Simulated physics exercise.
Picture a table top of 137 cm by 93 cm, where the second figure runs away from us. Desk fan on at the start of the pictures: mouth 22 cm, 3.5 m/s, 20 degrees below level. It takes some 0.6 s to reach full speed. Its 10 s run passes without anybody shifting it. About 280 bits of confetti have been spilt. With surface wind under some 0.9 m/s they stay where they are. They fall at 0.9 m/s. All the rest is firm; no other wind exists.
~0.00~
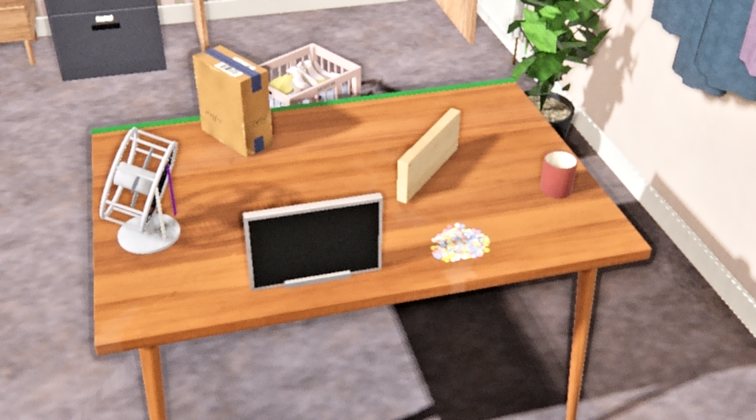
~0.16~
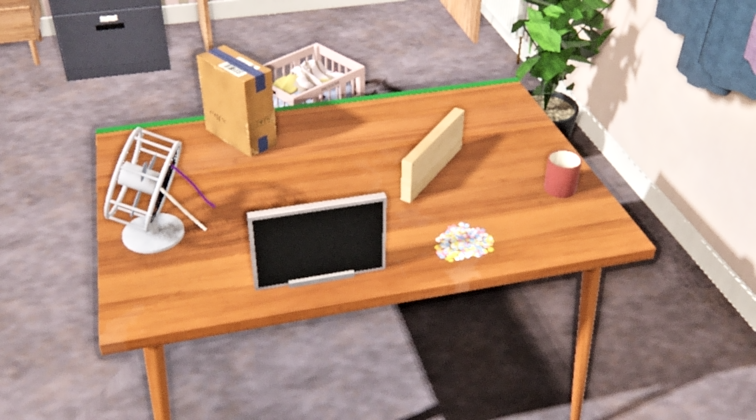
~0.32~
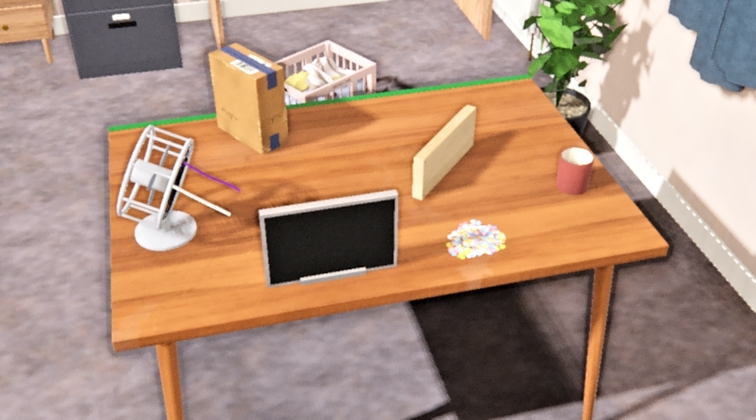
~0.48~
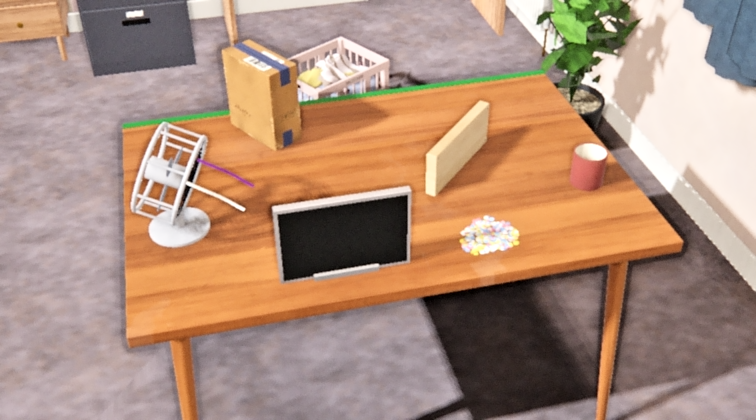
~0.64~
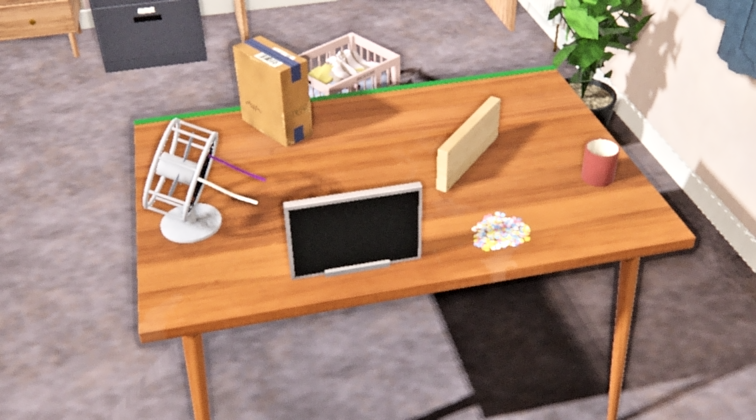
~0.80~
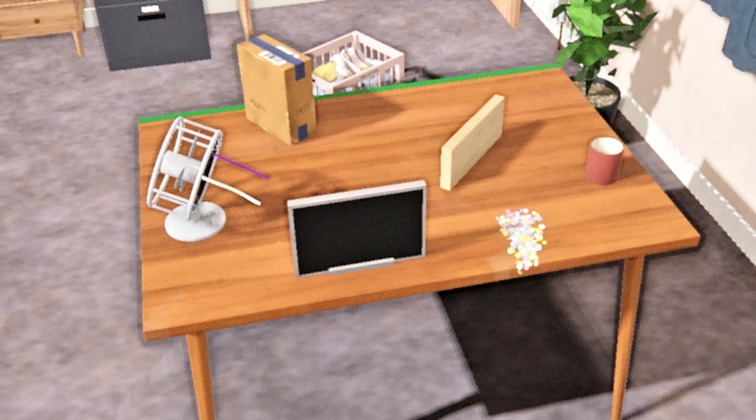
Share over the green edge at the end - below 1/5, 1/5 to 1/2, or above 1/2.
It amounts to under one in five.
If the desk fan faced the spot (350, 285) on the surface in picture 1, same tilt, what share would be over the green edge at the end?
Then roughly 0 per cent.
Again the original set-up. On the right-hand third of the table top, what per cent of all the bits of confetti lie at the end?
0 %.
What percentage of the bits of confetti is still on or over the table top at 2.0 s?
I'd say some 1 % at that moment.
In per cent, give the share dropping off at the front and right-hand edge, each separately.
About 80 % front, about 15 % right-hand.
After 2.0 s, 1 % are on the move or not yet settled, 0 % are over the green edge.
After 3.2 s, 1 % are on the move or not yet settled, 0 % are over the green edge.
After 5.5 s, 1 % are on the move or not yet settled, 0 % are over the green edge.
After 10.0 s, at the end, 0 % are over the green edge.
